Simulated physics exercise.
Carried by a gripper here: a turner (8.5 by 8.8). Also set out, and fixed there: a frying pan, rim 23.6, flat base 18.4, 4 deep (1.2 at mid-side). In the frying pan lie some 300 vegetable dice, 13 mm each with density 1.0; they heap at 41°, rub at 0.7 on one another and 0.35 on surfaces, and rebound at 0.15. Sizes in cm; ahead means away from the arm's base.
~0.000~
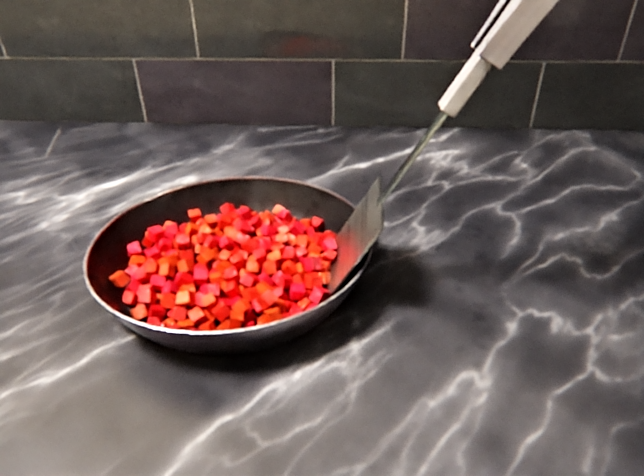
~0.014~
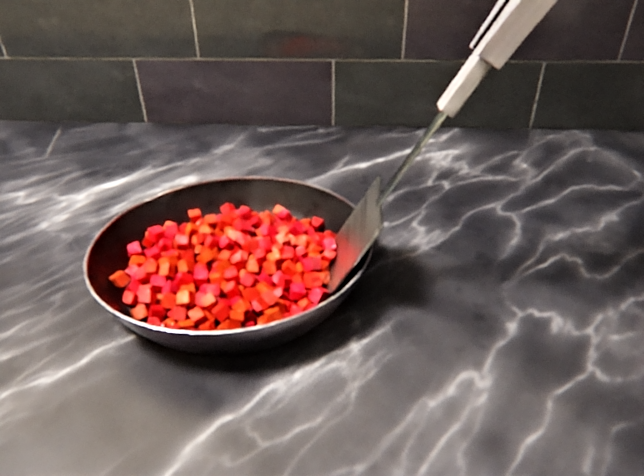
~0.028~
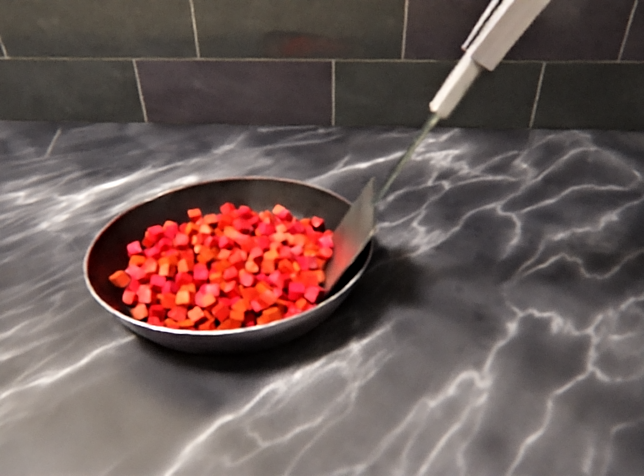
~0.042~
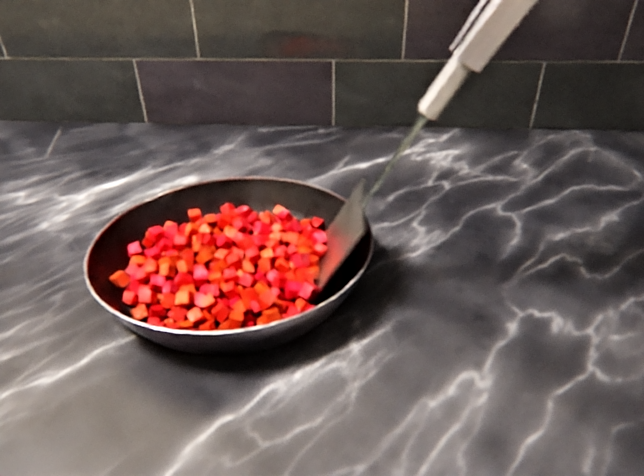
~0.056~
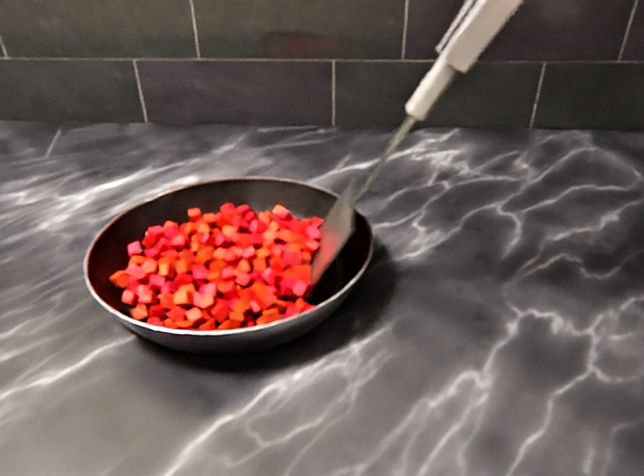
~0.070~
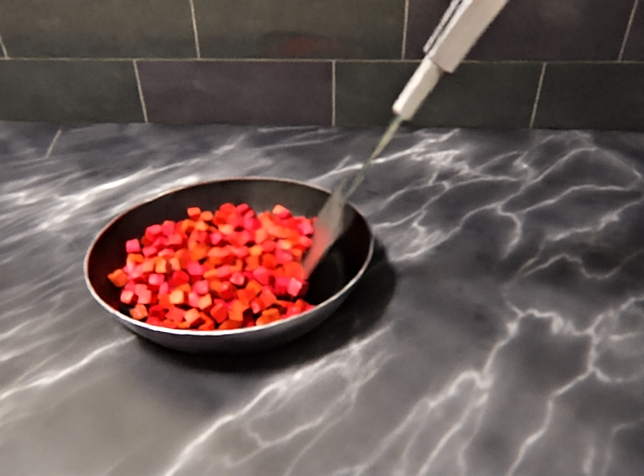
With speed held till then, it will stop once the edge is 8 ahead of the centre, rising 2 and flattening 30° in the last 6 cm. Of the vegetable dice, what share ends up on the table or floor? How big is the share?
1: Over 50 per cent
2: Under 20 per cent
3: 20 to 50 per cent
Answer: 2.
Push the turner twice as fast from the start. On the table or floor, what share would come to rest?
Roughly 35 per cent, I'd say.
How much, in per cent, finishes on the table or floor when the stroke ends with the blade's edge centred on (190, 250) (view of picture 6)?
5 %.
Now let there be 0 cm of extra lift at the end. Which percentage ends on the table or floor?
It comes to around 5 percent.
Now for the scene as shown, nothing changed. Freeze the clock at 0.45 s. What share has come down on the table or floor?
Some 10 per cent of the load.
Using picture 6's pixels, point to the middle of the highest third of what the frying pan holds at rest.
At about (141, 230).
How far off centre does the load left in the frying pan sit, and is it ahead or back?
It sits some 4.5 centimetres ahead of centre.
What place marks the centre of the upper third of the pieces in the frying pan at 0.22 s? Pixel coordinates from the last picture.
Near (172, 229).
After 0.14 s, sloping 60°, highest piece 6 above the table; 303 in the frying pan.
After 0.22 s, sloping 48°, highest piece 7 above the table; 303 in the frying pan.
After 0.45 s, sloping 30°, highest piece 6 above the table; 265 in the frying pan, 35 on the table or floor, 3 on the blade or in flight.
After 1.50 s, sloping 30°, highest piece 6 above the table; 265 in the frying pan, 38 on the table or floor.
In the end, 265 in the frying pan, 38 on the table or floor. That is 13 % on the table or floor.
